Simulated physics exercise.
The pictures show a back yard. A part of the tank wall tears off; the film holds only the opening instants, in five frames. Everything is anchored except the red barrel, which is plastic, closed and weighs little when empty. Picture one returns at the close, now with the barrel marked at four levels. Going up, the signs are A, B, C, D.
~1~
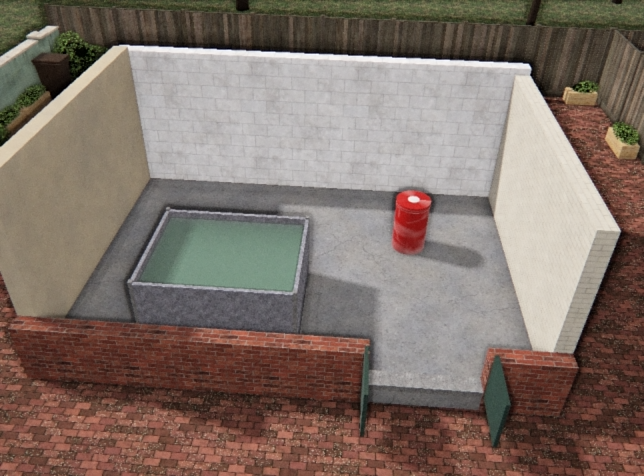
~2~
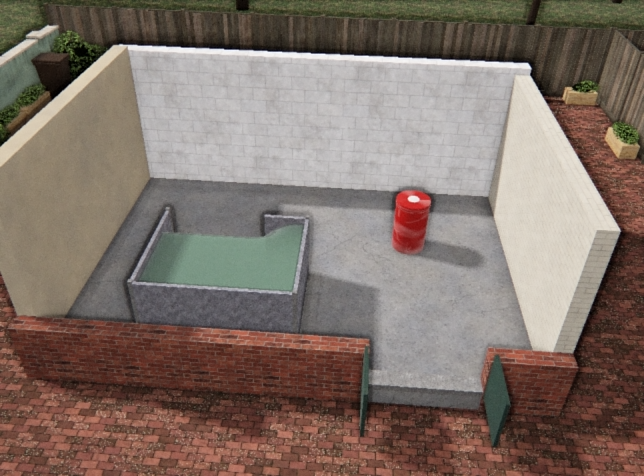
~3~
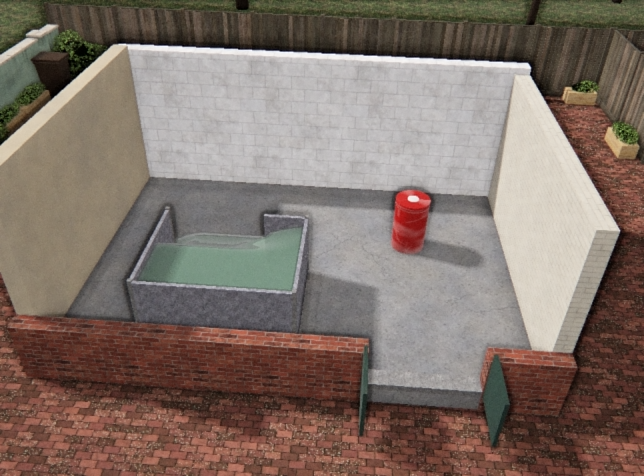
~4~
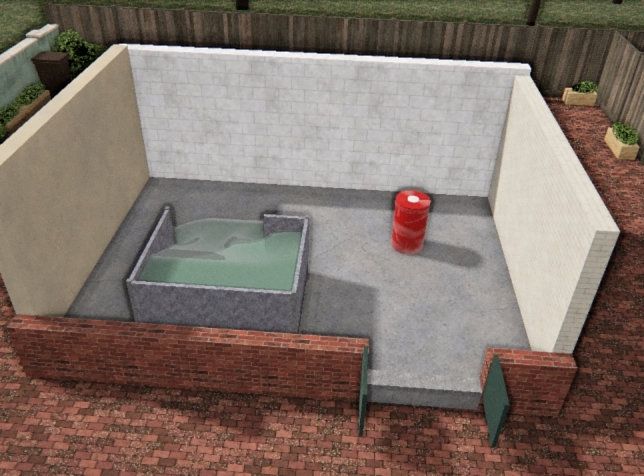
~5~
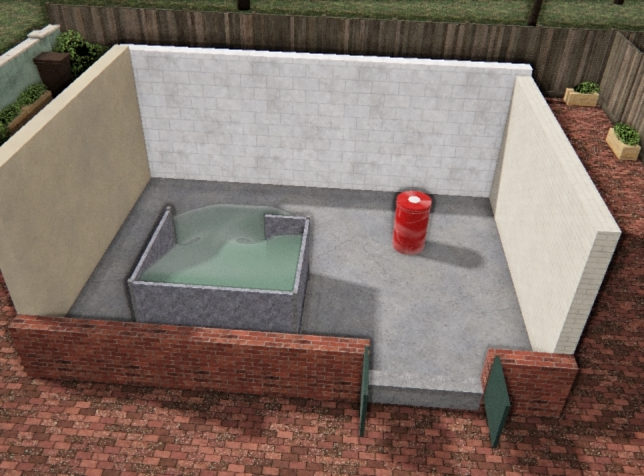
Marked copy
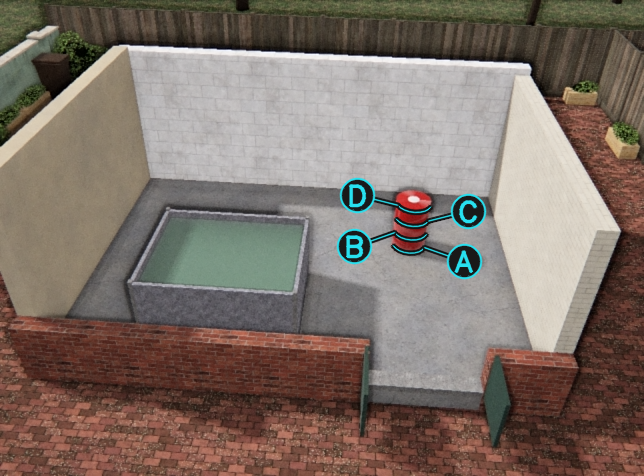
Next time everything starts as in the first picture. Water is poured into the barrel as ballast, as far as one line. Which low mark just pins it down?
I would pick level B.
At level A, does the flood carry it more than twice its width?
Yes.
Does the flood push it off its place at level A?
Yes.
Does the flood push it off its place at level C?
No, not at all.
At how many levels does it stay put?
Three of the four.
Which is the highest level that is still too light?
A.
In cyan, A at (409, 253); B at (411, 240); C at (412, 226); D at (414, 212); from the bottom up A, B, C, D.
Choosing A, it is pushed about 4 times its own width away.
Choosing B, it does not move.
Choosing C, it does not move.
Choosing D, it does not move.
